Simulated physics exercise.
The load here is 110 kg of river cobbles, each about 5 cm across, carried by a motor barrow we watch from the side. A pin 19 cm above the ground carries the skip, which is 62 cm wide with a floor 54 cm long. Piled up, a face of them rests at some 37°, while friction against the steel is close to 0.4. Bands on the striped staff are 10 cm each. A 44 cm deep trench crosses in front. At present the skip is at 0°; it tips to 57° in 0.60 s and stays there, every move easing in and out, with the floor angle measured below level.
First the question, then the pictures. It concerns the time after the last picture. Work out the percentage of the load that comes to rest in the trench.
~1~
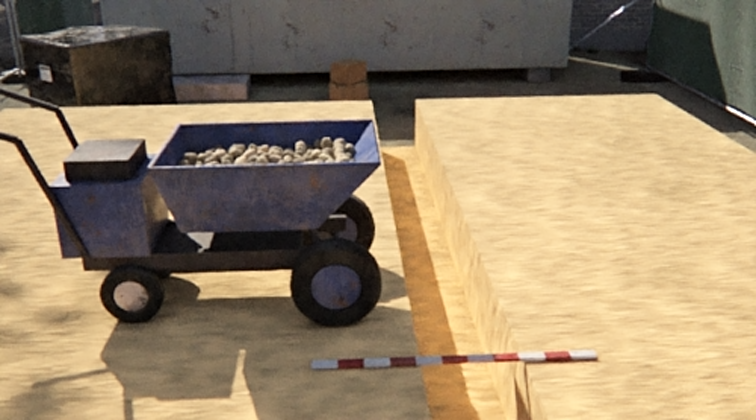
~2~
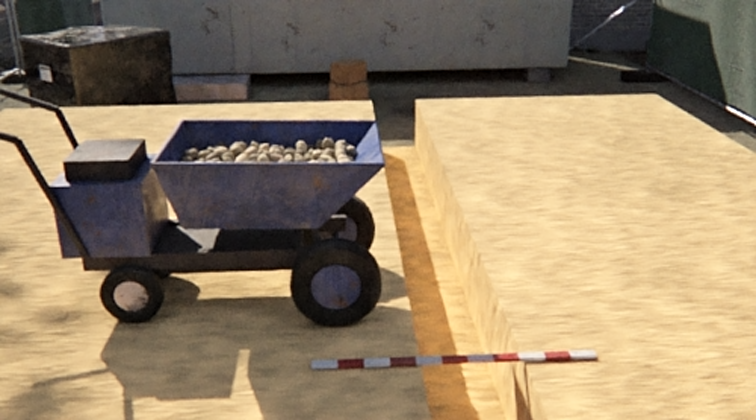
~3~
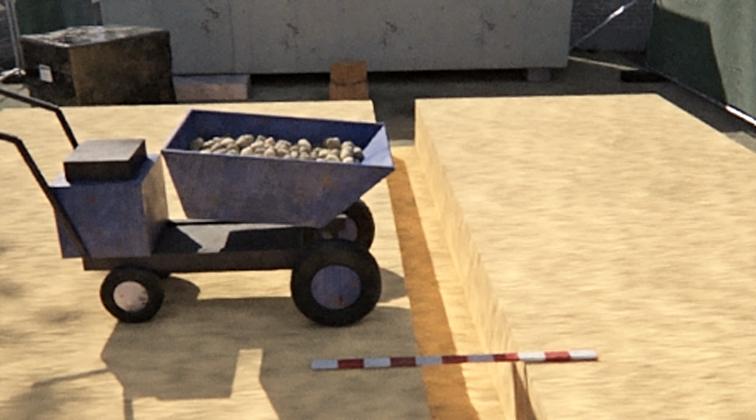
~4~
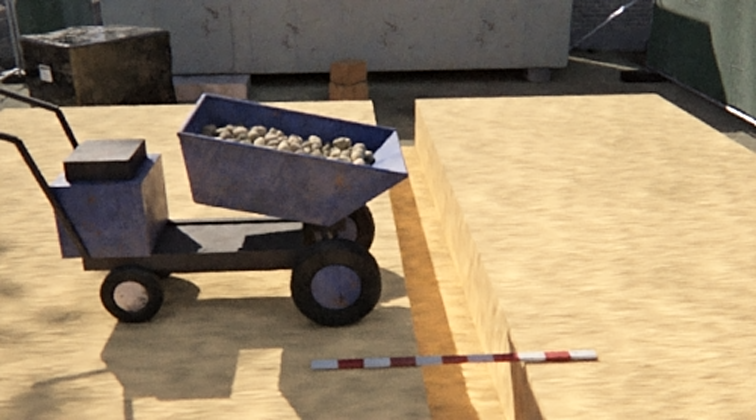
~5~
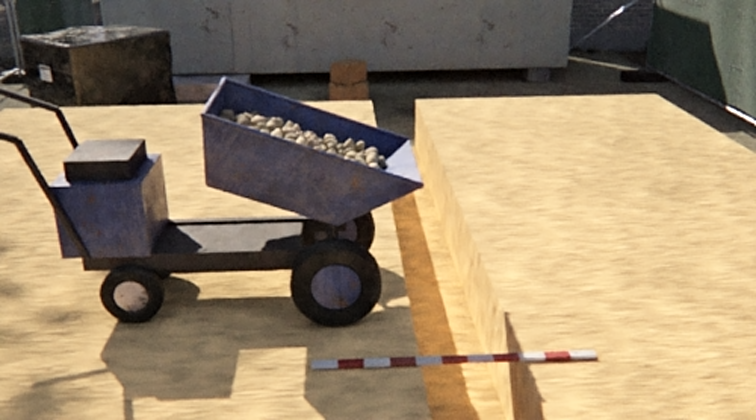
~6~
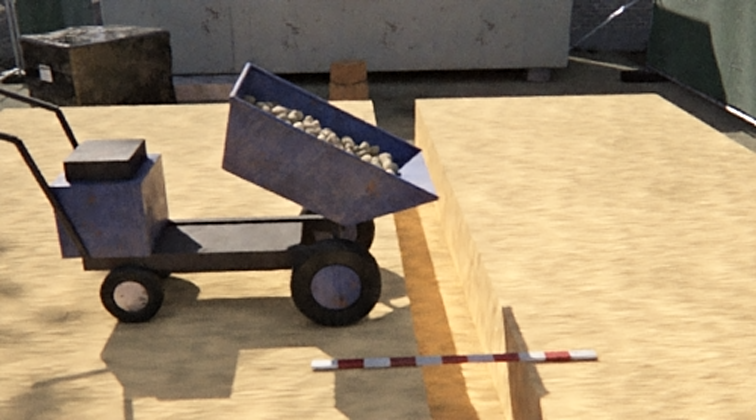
It works out at about 35 per cent of the load.
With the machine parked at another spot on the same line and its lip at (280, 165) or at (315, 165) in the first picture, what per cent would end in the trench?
From the first spot near 70, from the second near 80 per cent.
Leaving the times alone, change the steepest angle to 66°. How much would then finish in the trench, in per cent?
About 35%.
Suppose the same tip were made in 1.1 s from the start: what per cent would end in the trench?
That works out at about 45 in a hundred.
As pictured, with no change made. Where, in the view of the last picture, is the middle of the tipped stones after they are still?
Their centre sits close to (512, 281).
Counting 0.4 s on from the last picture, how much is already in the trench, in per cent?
Something like 5 in a hundred.
Then, 0.1 s after the last picture the floor is at 48°, 100 % in the skip; the foremost stones are at (430, 207).
Then, 0.4 s after the last picture the floor is at 57°, 94 % in the skip, 6 % in the trench; the foremost stones are at (499, 251).
Then, 0.7 s after the last picture the floor is at 57°, 49 % in the skip, 11 % in the trench, 40 % past the trench; the foremost stones are at (606, 282).
Then, 2.7 s after the last picture the floor is at 57°, 19 % in the skip, 35 % in the trench, 46 % past the trench; the foremost stones are at (744, 271).
